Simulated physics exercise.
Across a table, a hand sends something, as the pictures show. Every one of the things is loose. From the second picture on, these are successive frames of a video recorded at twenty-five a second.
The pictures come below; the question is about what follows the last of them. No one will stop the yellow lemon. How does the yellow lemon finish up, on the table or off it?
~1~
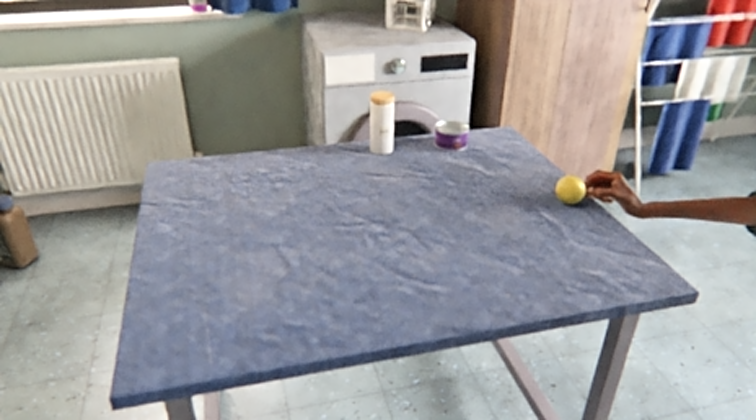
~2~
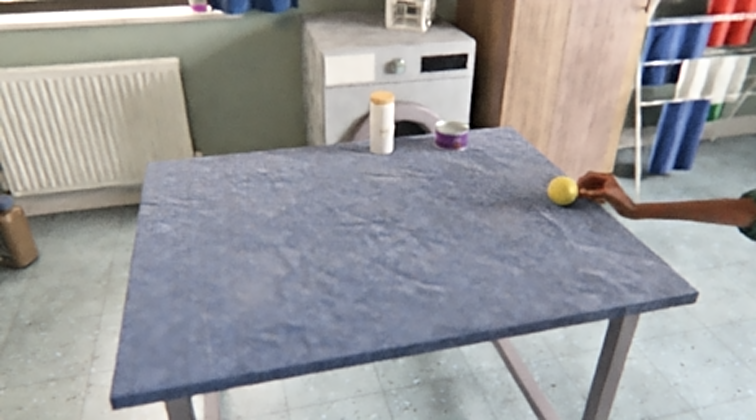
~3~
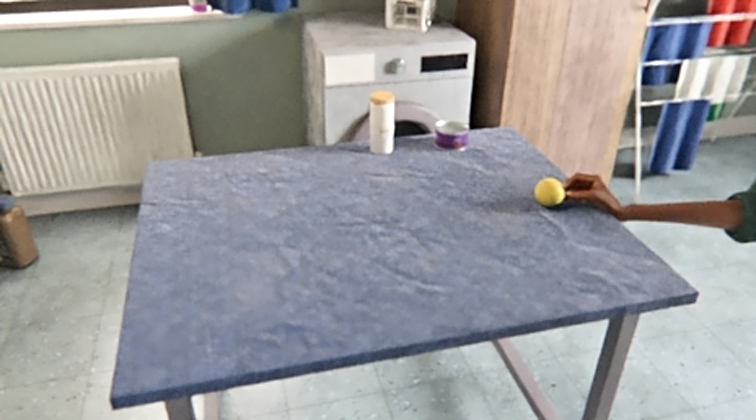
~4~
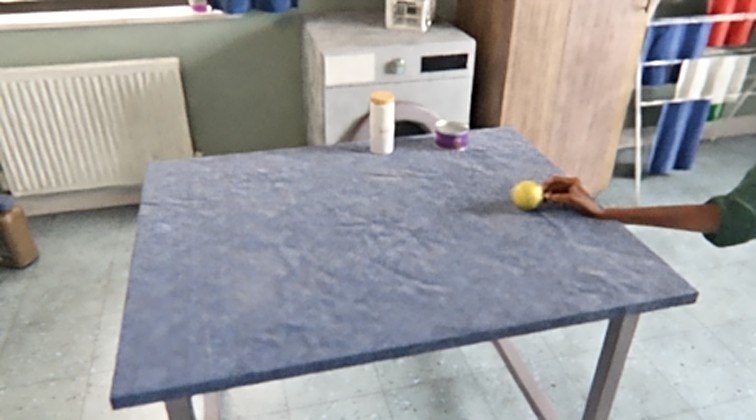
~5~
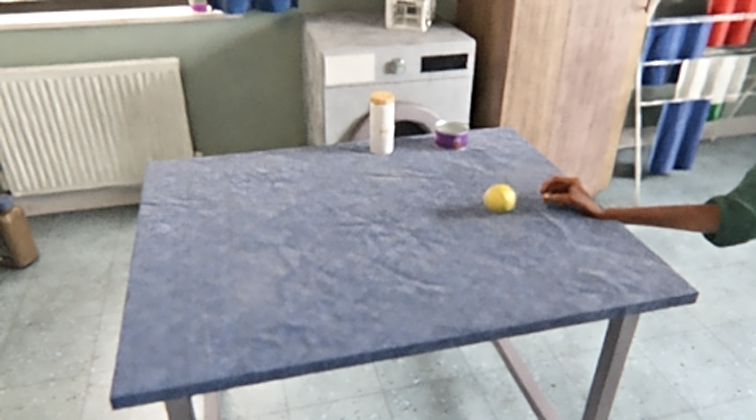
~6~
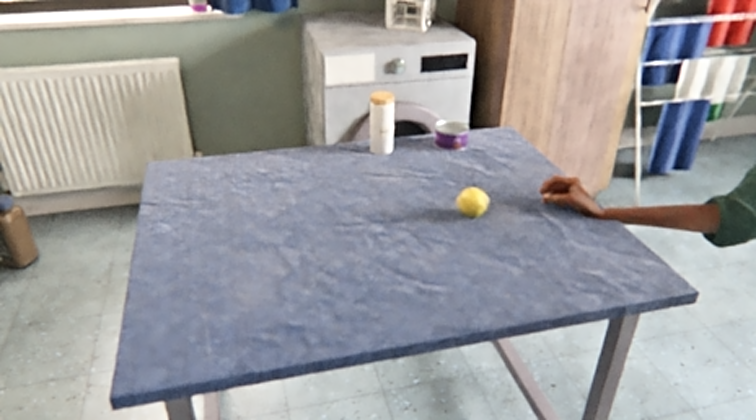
It finishes off the table.
Then, 0.30 s past the last view, yellow lemon displaced well along near (254, 231).
Then, 0.70 s past the last view, yellow lemon now off the table.
Finally, off the table, yellow lemon.
